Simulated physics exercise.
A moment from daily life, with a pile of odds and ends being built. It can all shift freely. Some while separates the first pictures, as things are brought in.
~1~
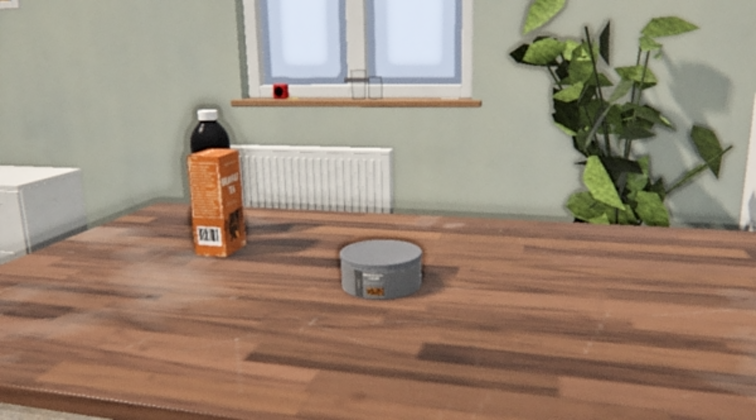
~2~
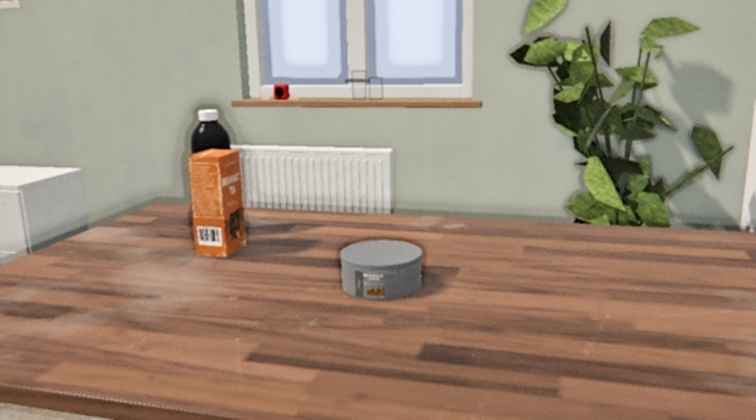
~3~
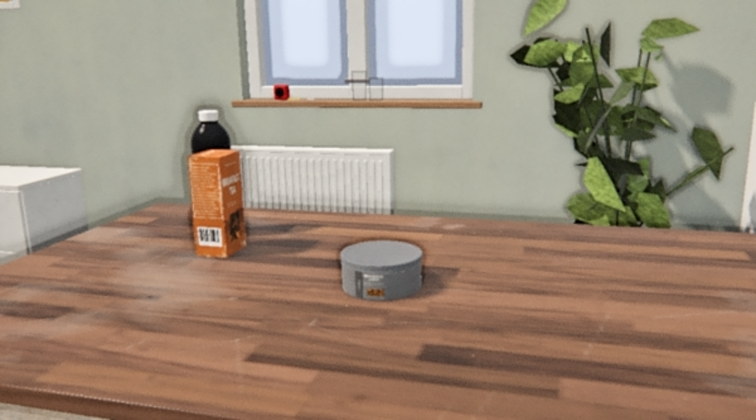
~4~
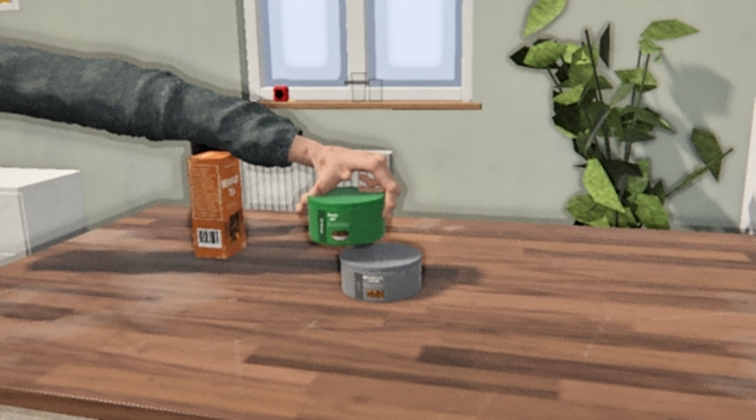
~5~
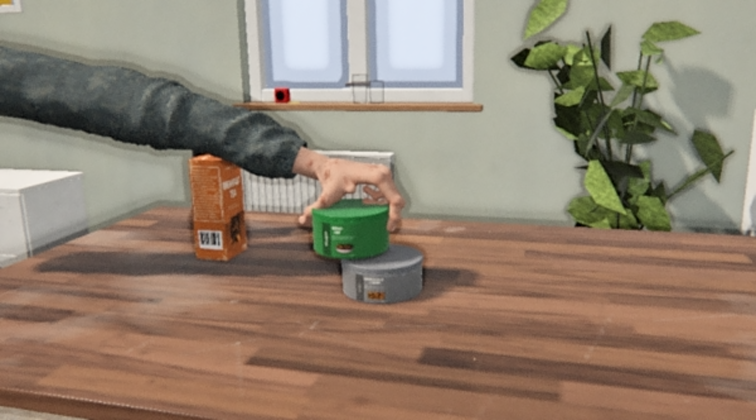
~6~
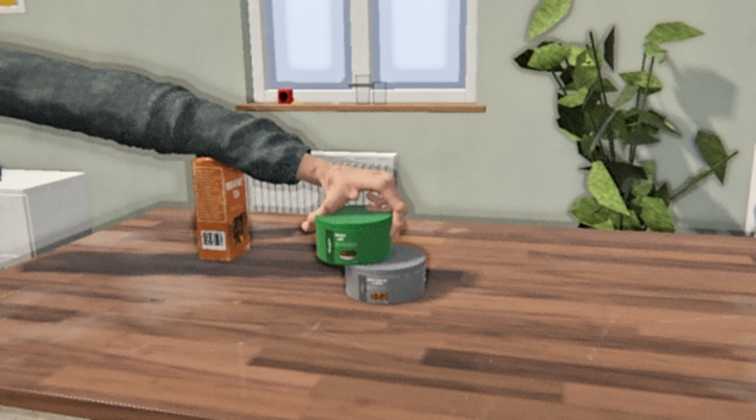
An arm in a dark sleeve reached in from the left with a green tub and lowered it onto the edge of the grey tub, still gripping it, beside an orange carton on the wooden table.
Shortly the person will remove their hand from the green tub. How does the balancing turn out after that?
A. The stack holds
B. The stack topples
Answer: A.
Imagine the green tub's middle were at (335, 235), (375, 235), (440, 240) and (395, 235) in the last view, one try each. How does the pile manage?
Try one: It topples; try two: It stands firm; try three: It topples; try four: It stands firm.
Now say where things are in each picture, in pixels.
In the first picture, the last thing is not in view yet.
In the second picture, the last thing is not in view yet; grey tub (382, 269).
In the third picture, the last thing is not in view yet; orange carton (218, 203).
The fourth picture shows still above its spot; green tub (347, 215).
The fifth picture shows still above its spot; green tub (351, 227); grey tub (382, 273).
The sixth picture shows set down, still held; green tub (354, 234); orange carton (222, 206).
Then, 1.00 s past the last view, nothing moves.
Then, 2.10 s past the last view, green tub resting near (355, 234).
Finally, all 4 still in place. Final places as the last picture's camera would see them, green tub near (355, 234). The pile stays up.
